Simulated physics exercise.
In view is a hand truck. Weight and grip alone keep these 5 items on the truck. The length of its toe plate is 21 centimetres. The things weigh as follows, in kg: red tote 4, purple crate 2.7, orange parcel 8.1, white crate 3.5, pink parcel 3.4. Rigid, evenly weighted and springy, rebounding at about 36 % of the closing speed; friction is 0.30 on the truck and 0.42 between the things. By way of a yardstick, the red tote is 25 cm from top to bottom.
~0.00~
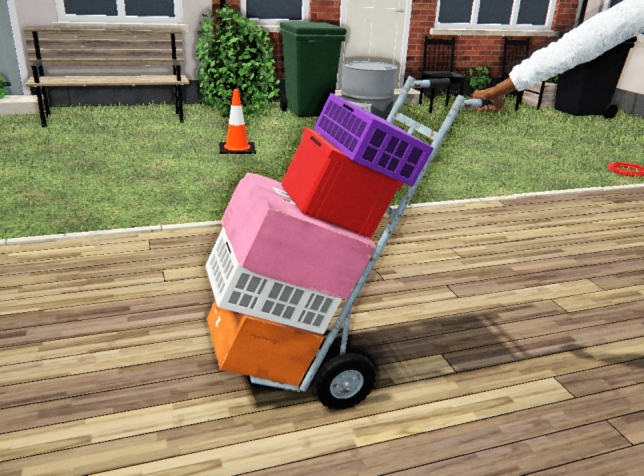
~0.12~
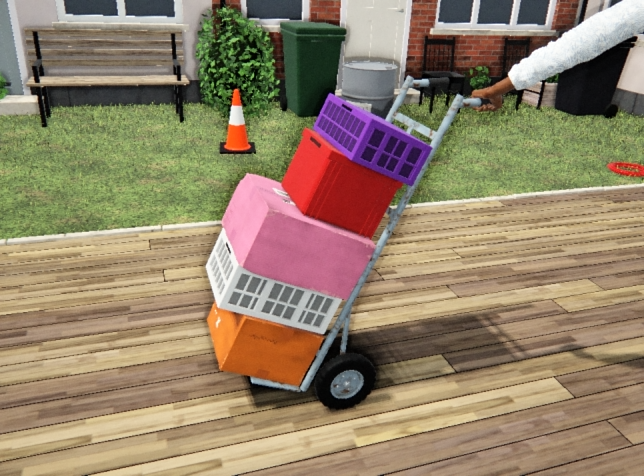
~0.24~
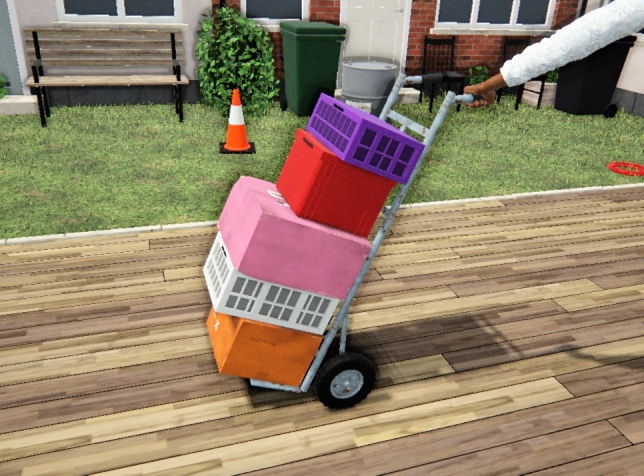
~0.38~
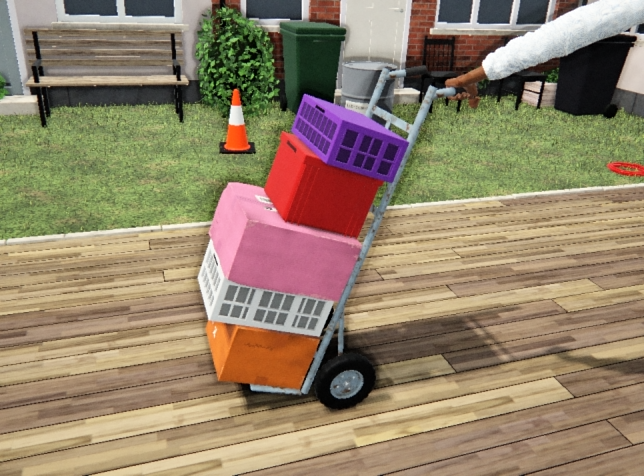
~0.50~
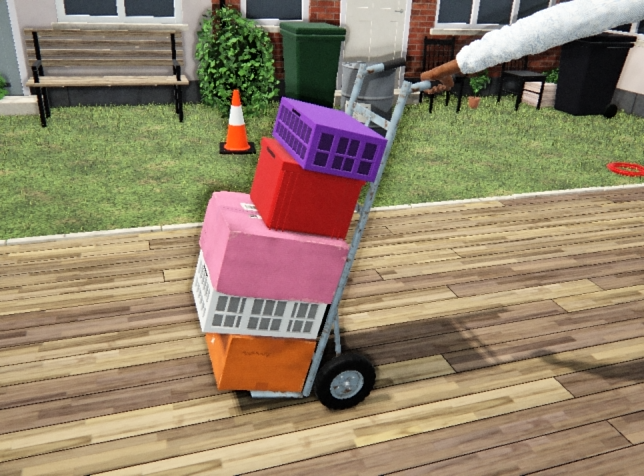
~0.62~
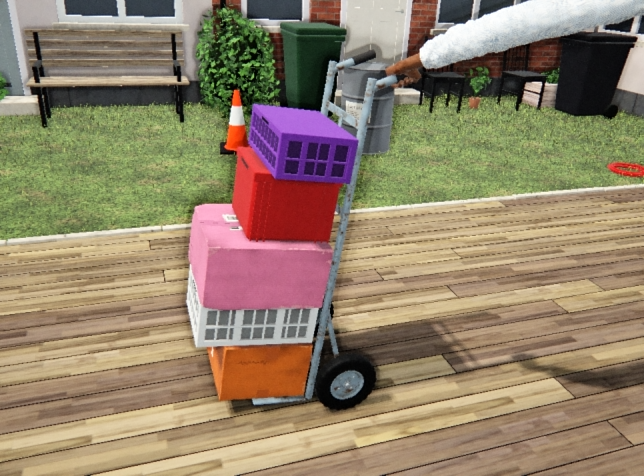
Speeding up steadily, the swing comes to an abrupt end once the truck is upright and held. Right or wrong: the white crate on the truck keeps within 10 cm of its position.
Wrong.
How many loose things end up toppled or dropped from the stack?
That makes 4.
After 1.12 s, truck upright; white crate tipped 16° from how it sat near (226, 312); purple crate tipped 16° from how it sat; red tote tipped 16° from how it sat.
After 1.82 s, truck upright; red tote, purple crate and pink parcel now dropped from the stack; white crate tipped 55° from how it sat near (198, 318); orange parcel tipped 5° from how it sat.
After 2.12 s, truck upright; white crate now dropped from the stack.
At rest (3.5 s), dropped from the stack, red tote, purple crate, white crate and pink parcel; orange parcel in place, give or take 10 cm. Seen from the same camera at the end, white crate near (165, 348).
